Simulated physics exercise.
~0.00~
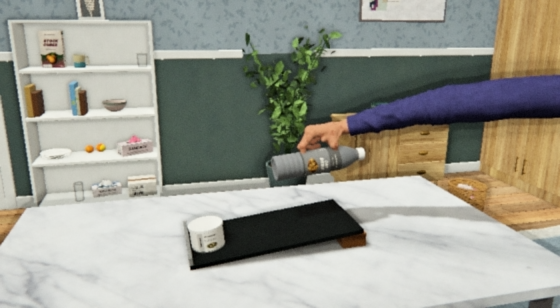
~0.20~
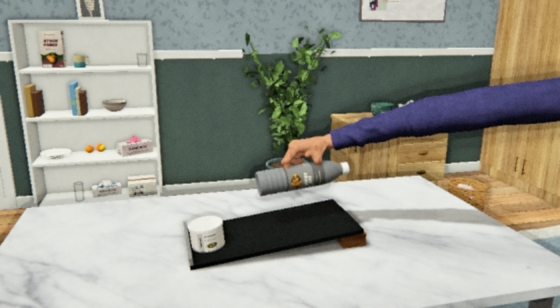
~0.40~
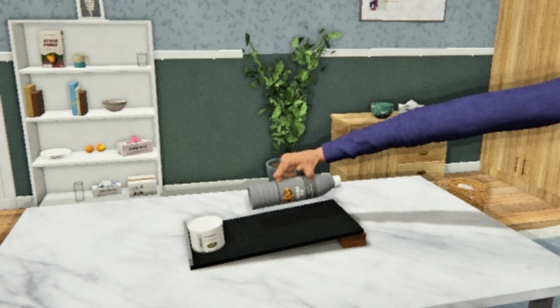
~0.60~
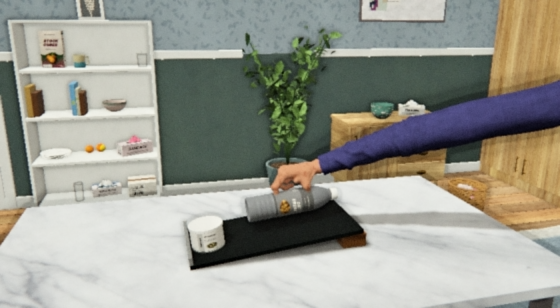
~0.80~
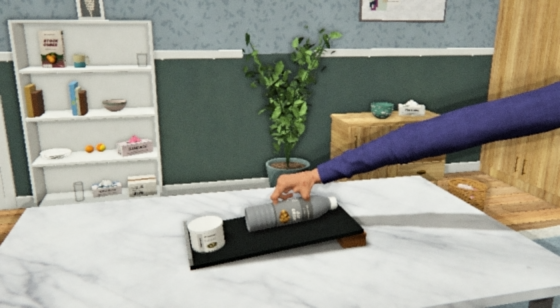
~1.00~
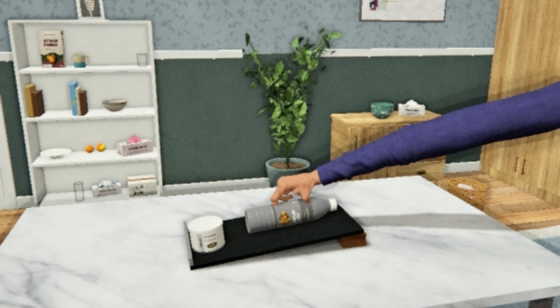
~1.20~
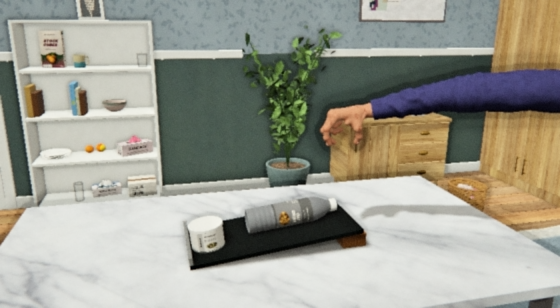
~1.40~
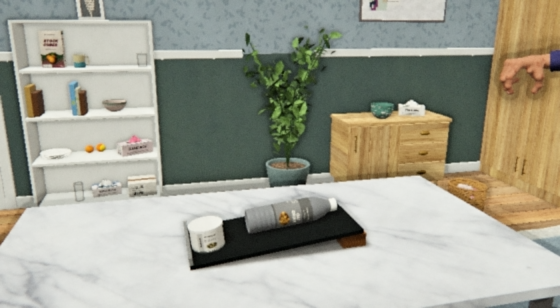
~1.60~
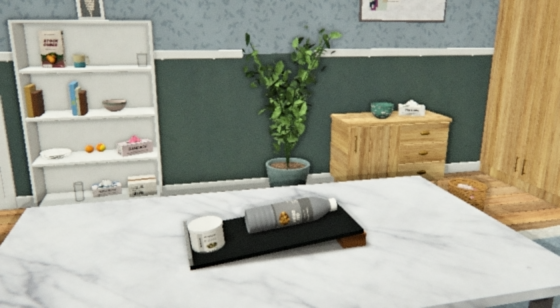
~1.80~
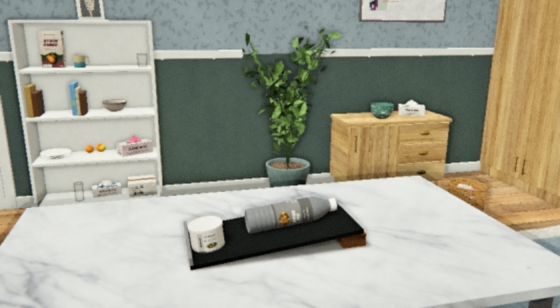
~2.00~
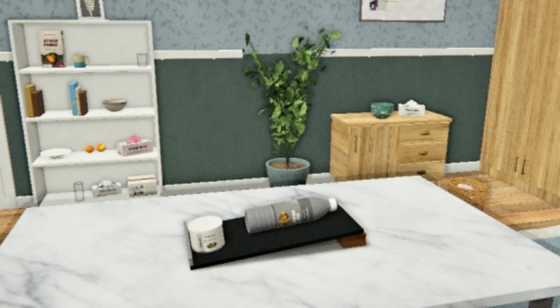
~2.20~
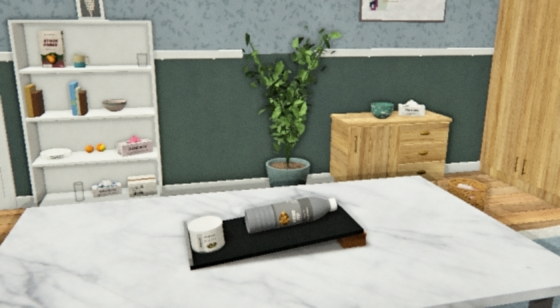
A room with green and pale blue walls is seen from slightly above a white marble table, with white shelves at the left, a potted plant behind and a wooden cabinet at the right. On the table lies a black board with a white tub on its left end. A hand in a purple sleeve, reaching in from the right, holds a grey bottle on its side, carries it left and lowers it onto the board beside the tub. The hand lets go and withdraws to the right, out of view. The bottle stays lying on the board, still, beside the unmoved tub.
